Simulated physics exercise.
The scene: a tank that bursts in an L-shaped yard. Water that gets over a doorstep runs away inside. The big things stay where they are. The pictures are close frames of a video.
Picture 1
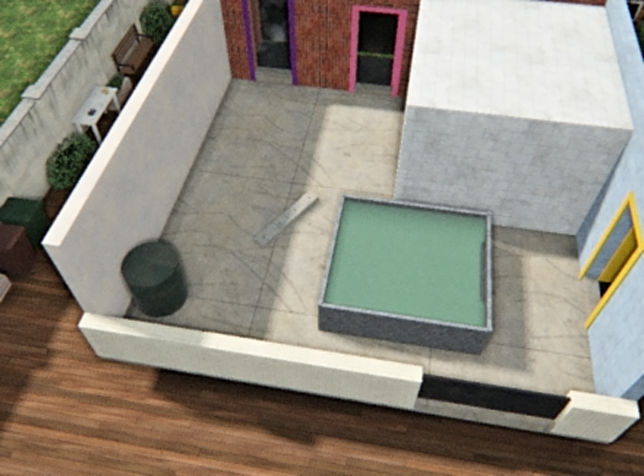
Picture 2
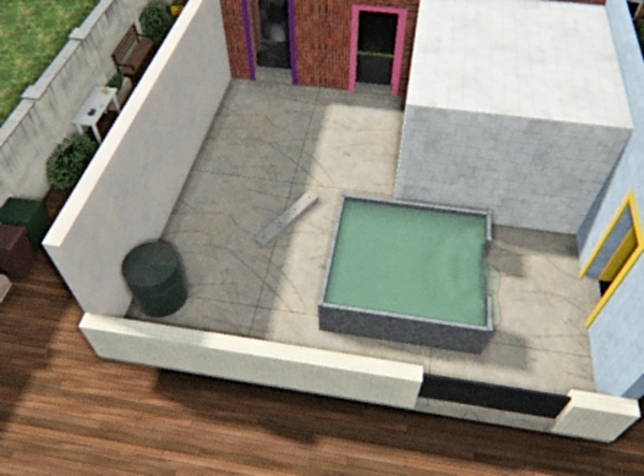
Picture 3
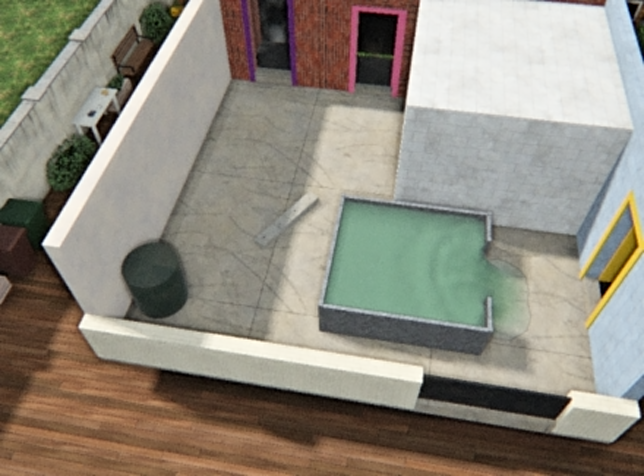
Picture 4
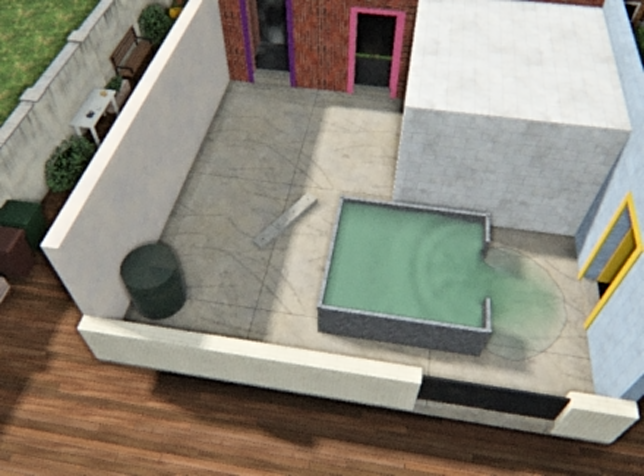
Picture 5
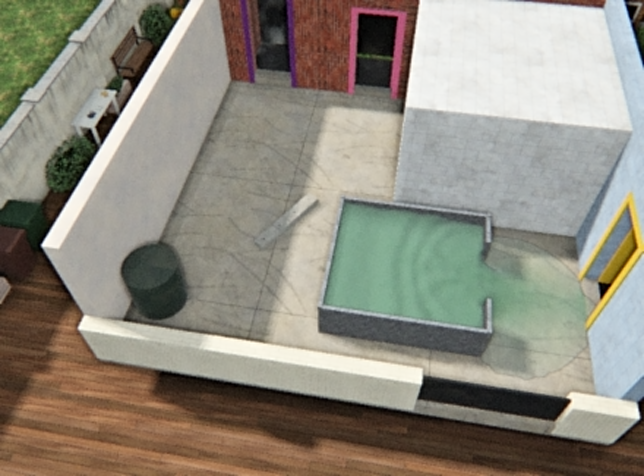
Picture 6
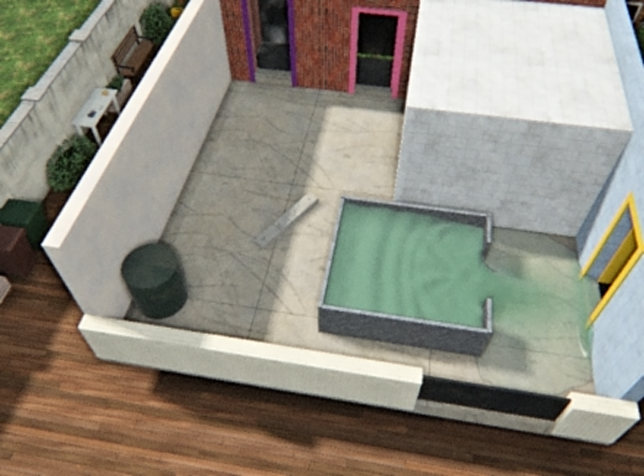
A walled yard with a pale, cracked stone floor, bordered by brown wooden planks, is seen from high above by a still camera. A dark-rimmed tank of green water sits right of centre, near a white block, with a dark green barrel at left and purple, pink and yellow openings around. Water pours through a gap in the tank's right side, spreading rightward across the floor as ripples cross the tank.
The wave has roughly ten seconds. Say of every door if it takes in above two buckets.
The pink door stays under that; the purple door stays under that; the yellow door takes more than that.
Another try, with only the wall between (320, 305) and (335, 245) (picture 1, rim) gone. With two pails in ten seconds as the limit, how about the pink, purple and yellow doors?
One by one: The pink door passes that mark; the purple door lets less in; the yellow door holds.
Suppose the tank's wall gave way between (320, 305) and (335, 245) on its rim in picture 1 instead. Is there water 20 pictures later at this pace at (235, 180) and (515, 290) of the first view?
In turn: Covered, clear.
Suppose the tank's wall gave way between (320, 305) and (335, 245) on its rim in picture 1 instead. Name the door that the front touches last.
The yellow one.
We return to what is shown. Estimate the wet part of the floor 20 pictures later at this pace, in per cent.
About 30 per cent.
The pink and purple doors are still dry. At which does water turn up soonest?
That is the purple-painted one.
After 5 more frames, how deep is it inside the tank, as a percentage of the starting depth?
Near 76 in a hundred.
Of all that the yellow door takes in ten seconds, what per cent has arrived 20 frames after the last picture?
About 60 per cent.
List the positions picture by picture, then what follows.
In the first frame, still water in the tank at (409, 259).
In the second frame, water pours out at (481, 284) and has run to a hidden place.
In the third frame, the front is at (517, 272), out from the gap at (480, 287).
In the fourth frame, water pours out at (479, 288) and has run to (561, 322).
In the fifth frame, the front is at (592, 311), out from the gap at (480, 288).
In the sixth frame, water pours out at (480, 287) and has run to (590, 375).
A moment on, water covers 15 % of the floor; the pink door not reached, the purple door not reached, the yellow door far over two buckets in.
Next, water covers 20 % of the floor; the pink door not reached, the purple door not reached, the yellow door far over two buckets in.
Then, water covers 30 % of the floor; the pink door not reached, the purple door not reached, the yellow door far over two buckets in.
Later, water covers 60 % of the floor; the pink door not reached, the purple door not reached, the yellow door far over two buckets in.
In the end, water covers 80 % of the floor; the pink door not reached, the purple door wet at the sill, nothing in, the yellow door far over two buckets in.
